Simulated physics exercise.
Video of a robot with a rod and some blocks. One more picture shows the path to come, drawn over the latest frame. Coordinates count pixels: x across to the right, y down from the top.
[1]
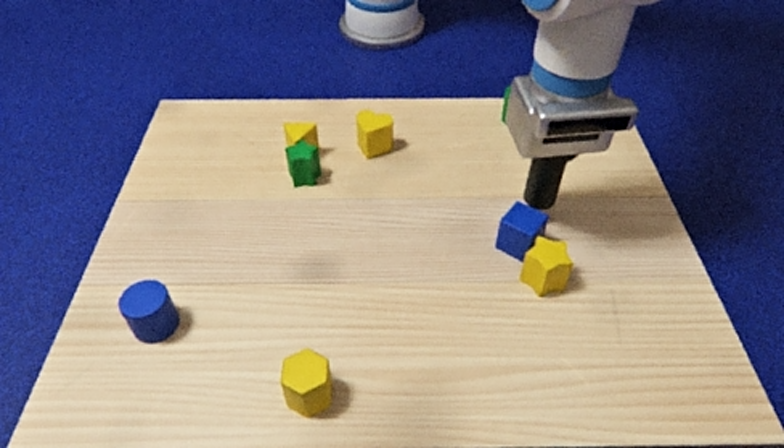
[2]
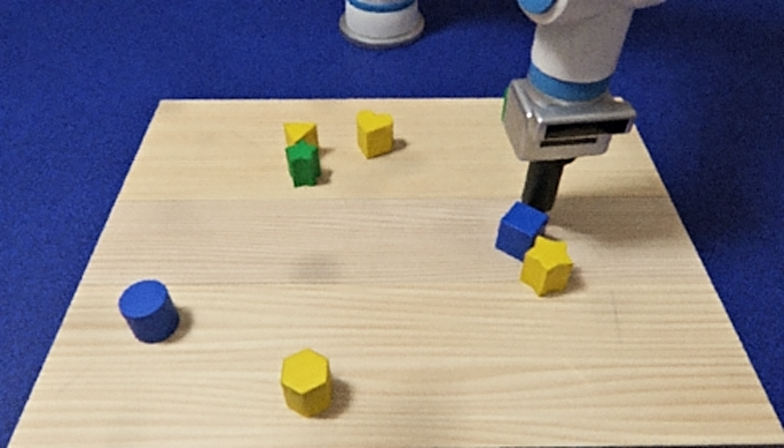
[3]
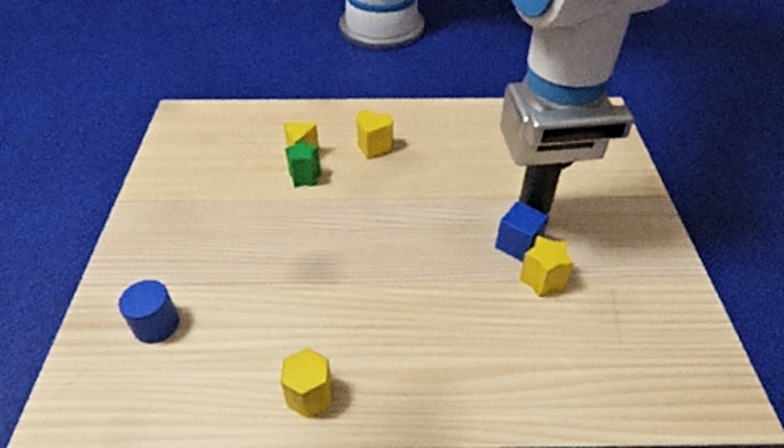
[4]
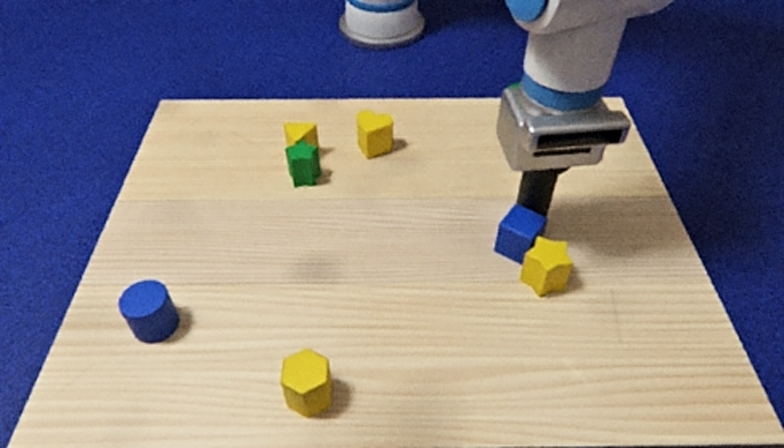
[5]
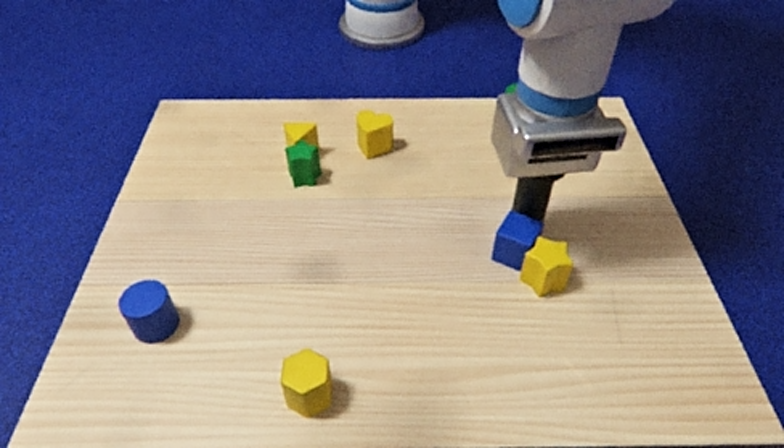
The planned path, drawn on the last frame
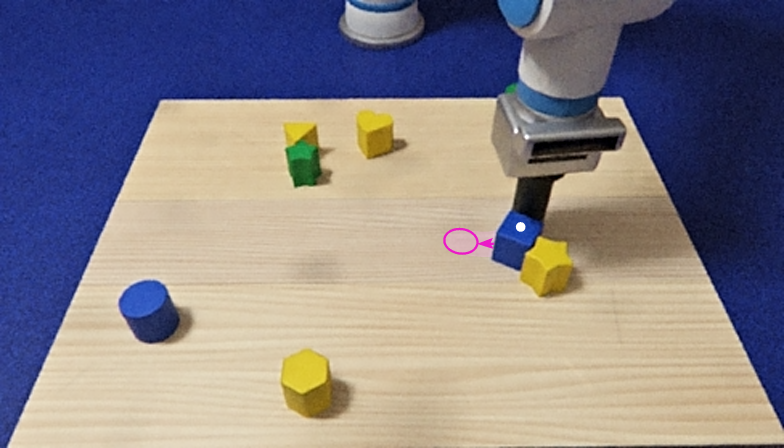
Robot arm with a dark rod edging toward a blue block and nudging it slightly left beside a yellow star block.
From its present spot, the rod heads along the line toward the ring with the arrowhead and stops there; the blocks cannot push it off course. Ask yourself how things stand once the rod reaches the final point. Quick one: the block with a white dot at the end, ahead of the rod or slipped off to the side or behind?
I'd say the block with a white dot has slipped off and sits beside or behind the rod.
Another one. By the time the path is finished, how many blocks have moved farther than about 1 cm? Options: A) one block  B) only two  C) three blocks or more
My pick is A.
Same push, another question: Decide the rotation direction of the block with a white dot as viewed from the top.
Counter-clockwise, from overhead.
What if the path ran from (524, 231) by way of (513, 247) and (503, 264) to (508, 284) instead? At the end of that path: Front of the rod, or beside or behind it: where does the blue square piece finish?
The rod still drives it.
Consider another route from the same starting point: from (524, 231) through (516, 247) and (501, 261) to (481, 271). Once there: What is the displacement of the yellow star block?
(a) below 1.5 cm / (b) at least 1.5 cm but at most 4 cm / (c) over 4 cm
The one that fits is a, below 1.5 cm.
The line goes from (524, 231) over (506, 241) and (484, 244) to (461, 241); the dot is on the blue square piece.
What follows on the original path. Halfway along, rod (497, 230); blue square piece (506, 243), turned 40° anticlockwise; yellow star block (551, 255), turned 15° anticlockwise.
At the end, rod (463, 227); blue square piece (506, 243), turned 40° anticlockwise; yellow star block (551, 255), turned 15° anticlockwise.
